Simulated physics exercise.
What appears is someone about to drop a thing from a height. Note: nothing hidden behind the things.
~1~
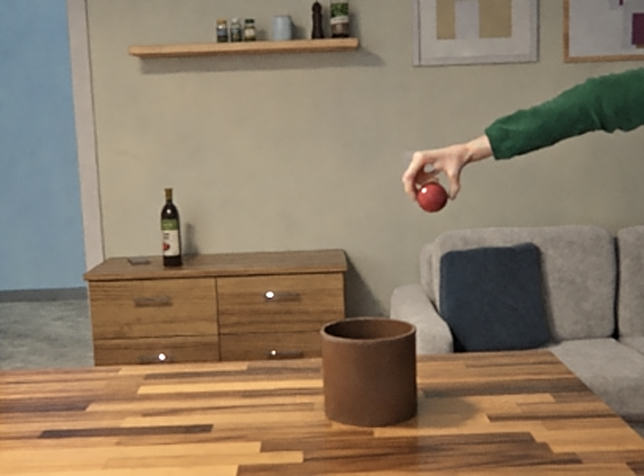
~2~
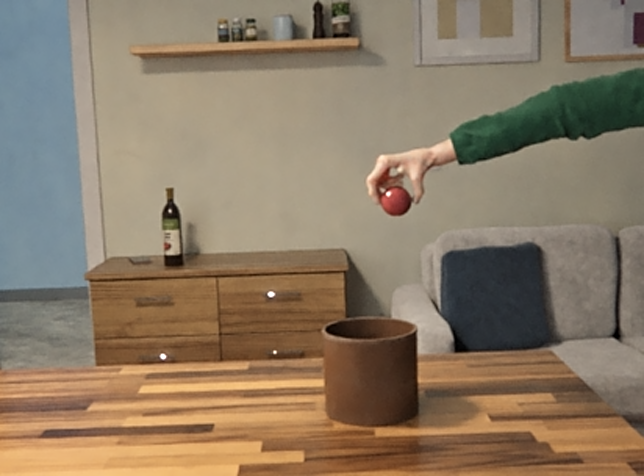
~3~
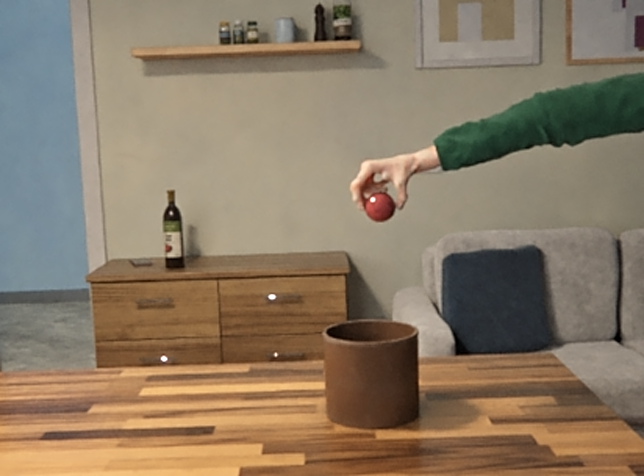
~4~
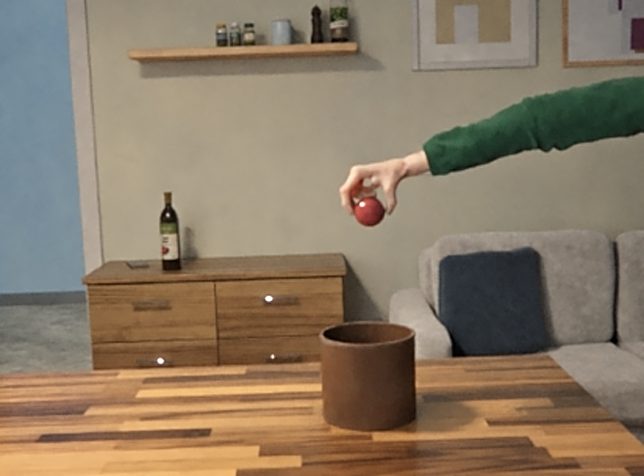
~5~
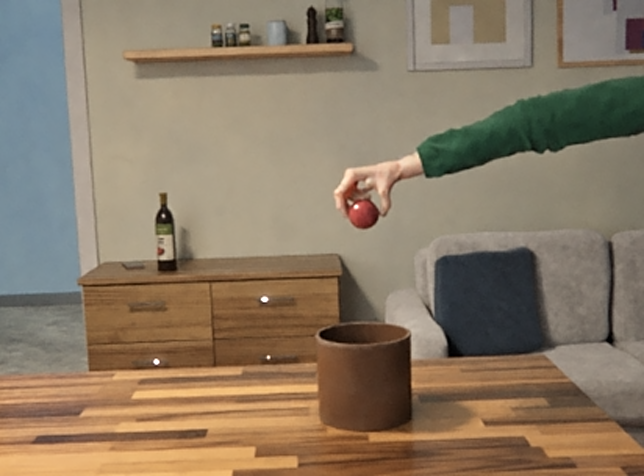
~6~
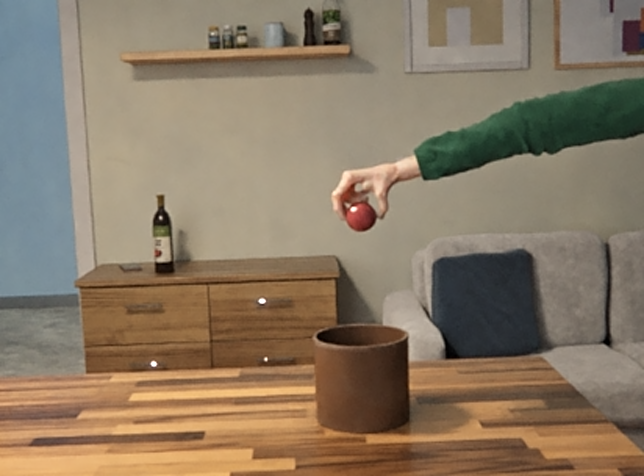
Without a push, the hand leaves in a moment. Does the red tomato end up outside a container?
No. Result: A hit.
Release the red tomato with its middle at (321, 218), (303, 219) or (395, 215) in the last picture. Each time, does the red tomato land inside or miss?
Try one: It gets in. Try two: It does not go in. Try three: It gets in.
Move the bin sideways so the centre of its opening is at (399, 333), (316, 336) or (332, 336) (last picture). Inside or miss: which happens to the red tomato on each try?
Record per trial: Winds up within / winds up out / winds up within.
Then, 0.16 s on from there, red tomato displaced about its own width near (362, 254).
Then, 0.22 s on from there, red tomato on its way down near (364, 300).
Then, 0.30 s on from there, red tomato on its way down near (366, 387).
In the end, the red tomato drops into the container, near (367, 398).
